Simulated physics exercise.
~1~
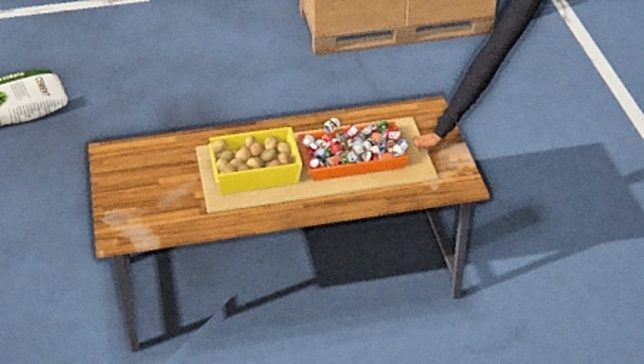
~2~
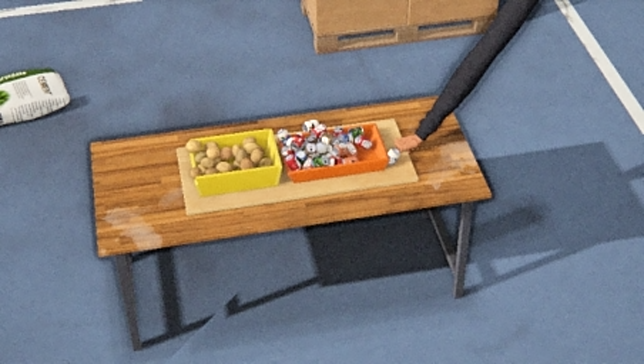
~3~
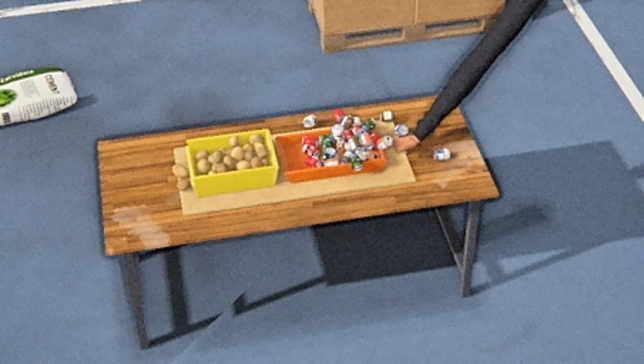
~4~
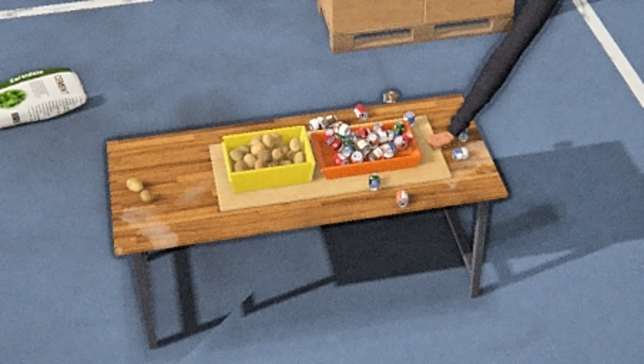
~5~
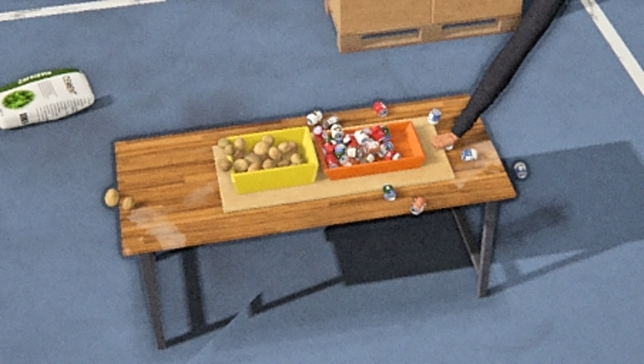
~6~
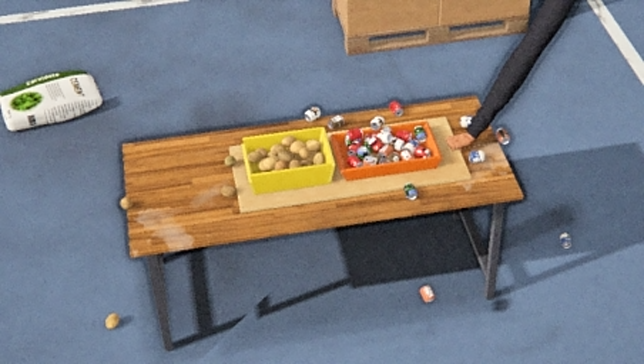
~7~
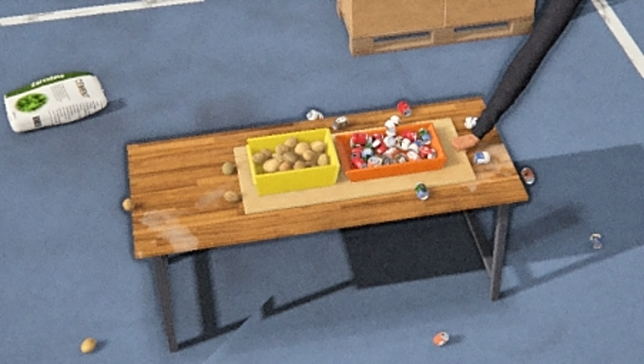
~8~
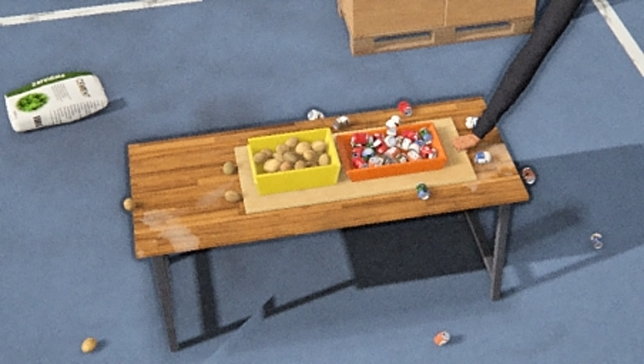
In the video, a hand shakes a board left and right on a wooden table, jostling a yellow tray of potatoes and an orange tray of small cans; several cans and a few potatoes spill out, some dropping to the floor, before everything comes to rest.
